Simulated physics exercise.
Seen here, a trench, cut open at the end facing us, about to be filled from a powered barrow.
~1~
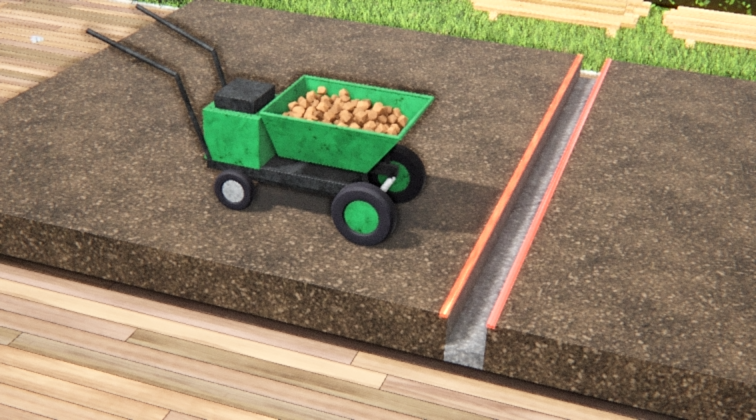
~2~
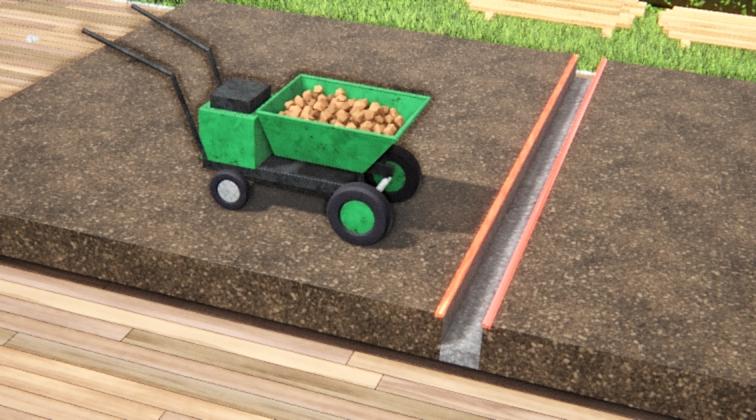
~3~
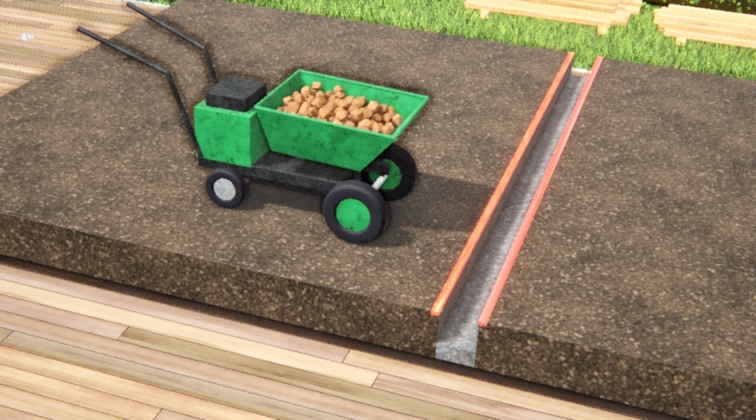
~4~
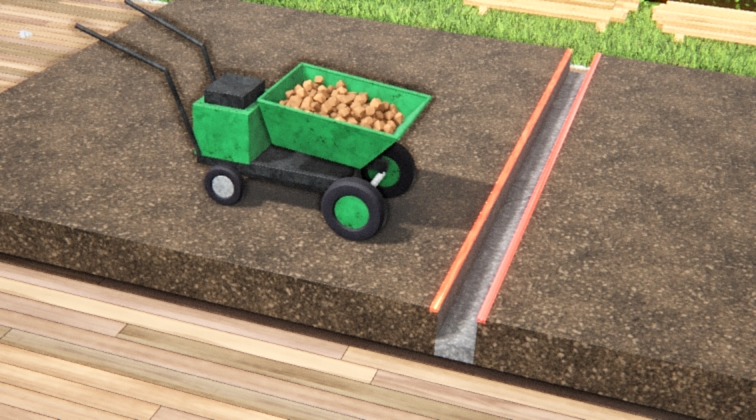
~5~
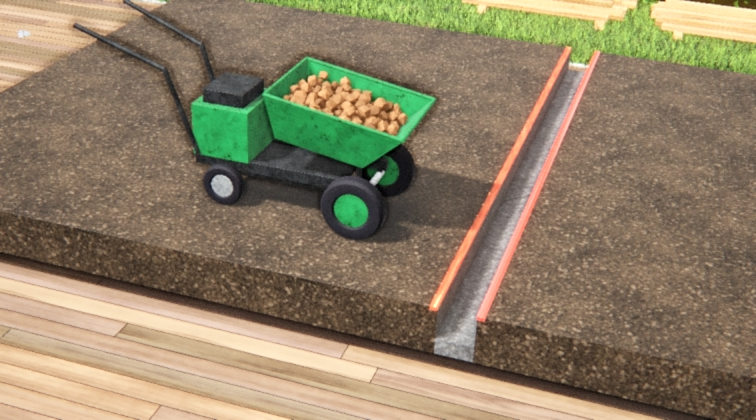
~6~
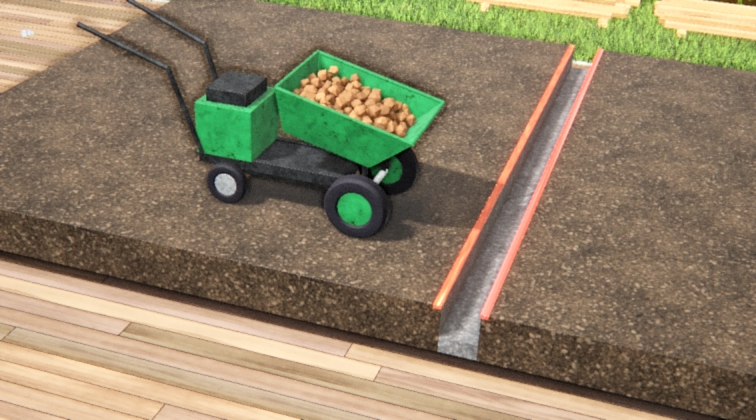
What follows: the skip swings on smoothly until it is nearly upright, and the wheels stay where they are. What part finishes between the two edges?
In the trench: More than half.
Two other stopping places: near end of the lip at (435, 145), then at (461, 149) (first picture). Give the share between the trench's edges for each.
In turn 50 and 0 in a hundred.
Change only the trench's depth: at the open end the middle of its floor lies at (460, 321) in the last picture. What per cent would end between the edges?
Roughly 50 in a hundred.
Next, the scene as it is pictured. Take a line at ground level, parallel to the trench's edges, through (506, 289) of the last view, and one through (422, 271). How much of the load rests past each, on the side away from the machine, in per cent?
The first gives 0 %, the second 90 %.
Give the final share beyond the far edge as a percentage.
It comes to 5 per cent or so.
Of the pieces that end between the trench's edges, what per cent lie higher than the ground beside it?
Roughly 25 in a hundred.
Soon after the last picture, skip tipped well over; all in the skip.
A little later, skip tipped steeply; most in the skip; a stray few short of the trench; a small part in or heaped over the trench; a stray few falling.
Later still, skip tipped right over; about a quarter in the skip; a small part short of the trench; about two thirds in or heaped over the trench; a small part beyond it.
By the end, skip tipped right over; a small part in the skip; a small part short of the trench; about two thirds in or heaped over the trench; a small part beyond it.
